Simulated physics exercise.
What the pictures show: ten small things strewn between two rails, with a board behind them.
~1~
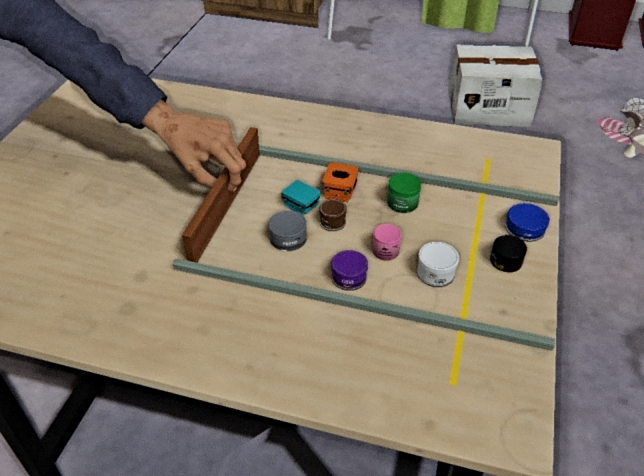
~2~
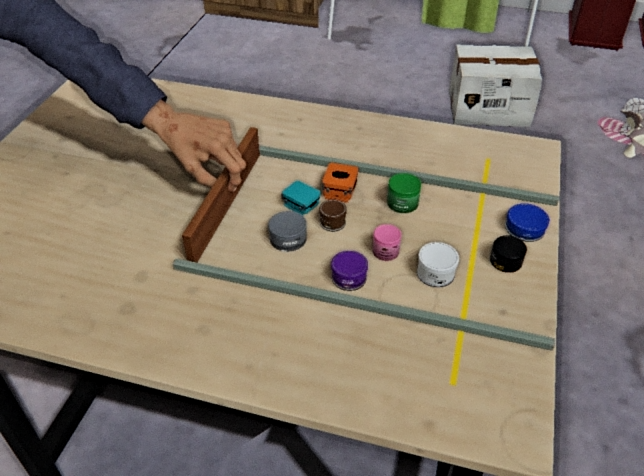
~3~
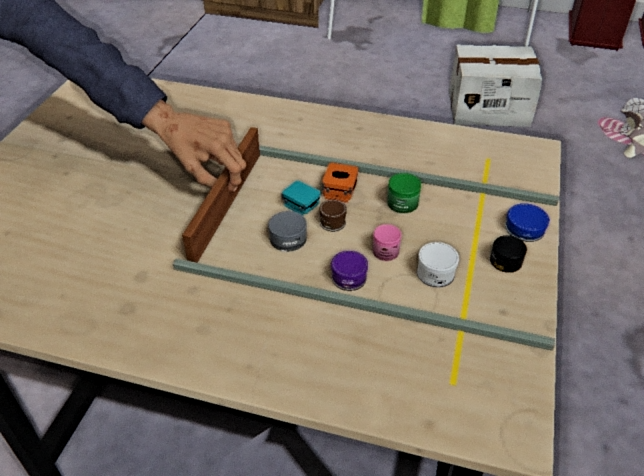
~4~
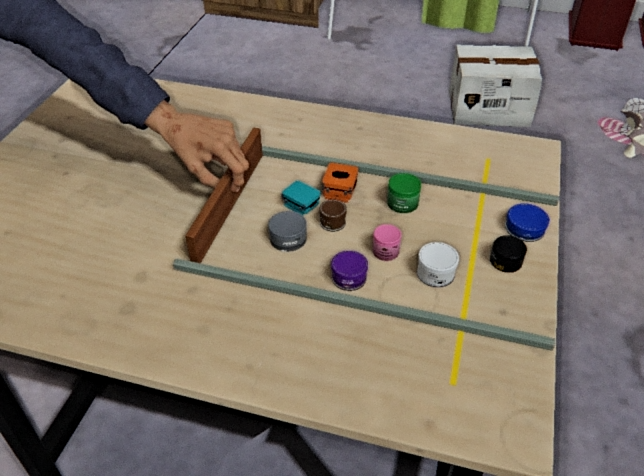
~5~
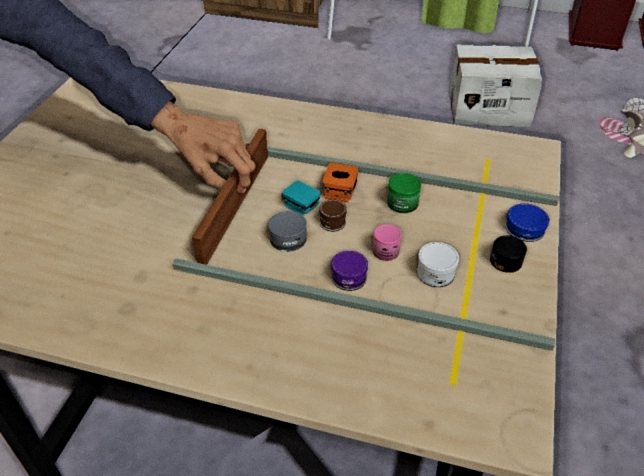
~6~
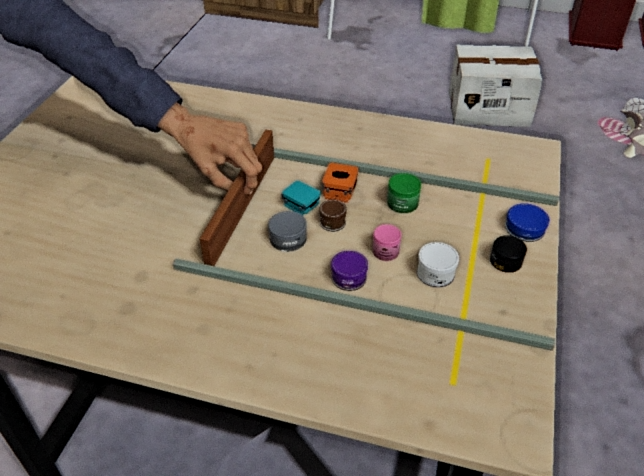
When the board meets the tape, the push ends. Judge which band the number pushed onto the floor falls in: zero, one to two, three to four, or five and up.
It ends with a lone piece or a pair gone from the top.
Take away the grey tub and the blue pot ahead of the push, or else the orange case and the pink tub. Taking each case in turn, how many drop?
You'd count 0 the first time and 0 the second time.
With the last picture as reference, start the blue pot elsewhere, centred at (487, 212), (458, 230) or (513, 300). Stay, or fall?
In order, the blue pot leaves the top; sits tight; sits tight.
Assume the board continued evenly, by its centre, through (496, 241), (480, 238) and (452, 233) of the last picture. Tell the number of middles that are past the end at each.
In that order 2, 1 and 0.
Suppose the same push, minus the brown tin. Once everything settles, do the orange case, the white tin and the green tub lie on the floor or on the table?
So: The orange case does not drop, the white tin does not drop, the green tub does not drop.
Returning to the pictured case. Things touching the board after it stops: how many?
It's 5 of them.
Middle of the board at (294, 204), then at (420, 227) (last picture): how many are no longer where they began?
The first count is 3, and then it's 8.
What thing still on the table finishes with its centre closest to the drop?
The foremost one is the black tub.
Soon after, none off yet; blue pot at rest near (527, 222); black tub at rest near (508, 254); white tin at rest near (437, 265).
At rest, the number that fall off is one or two; fallen, blue pot.
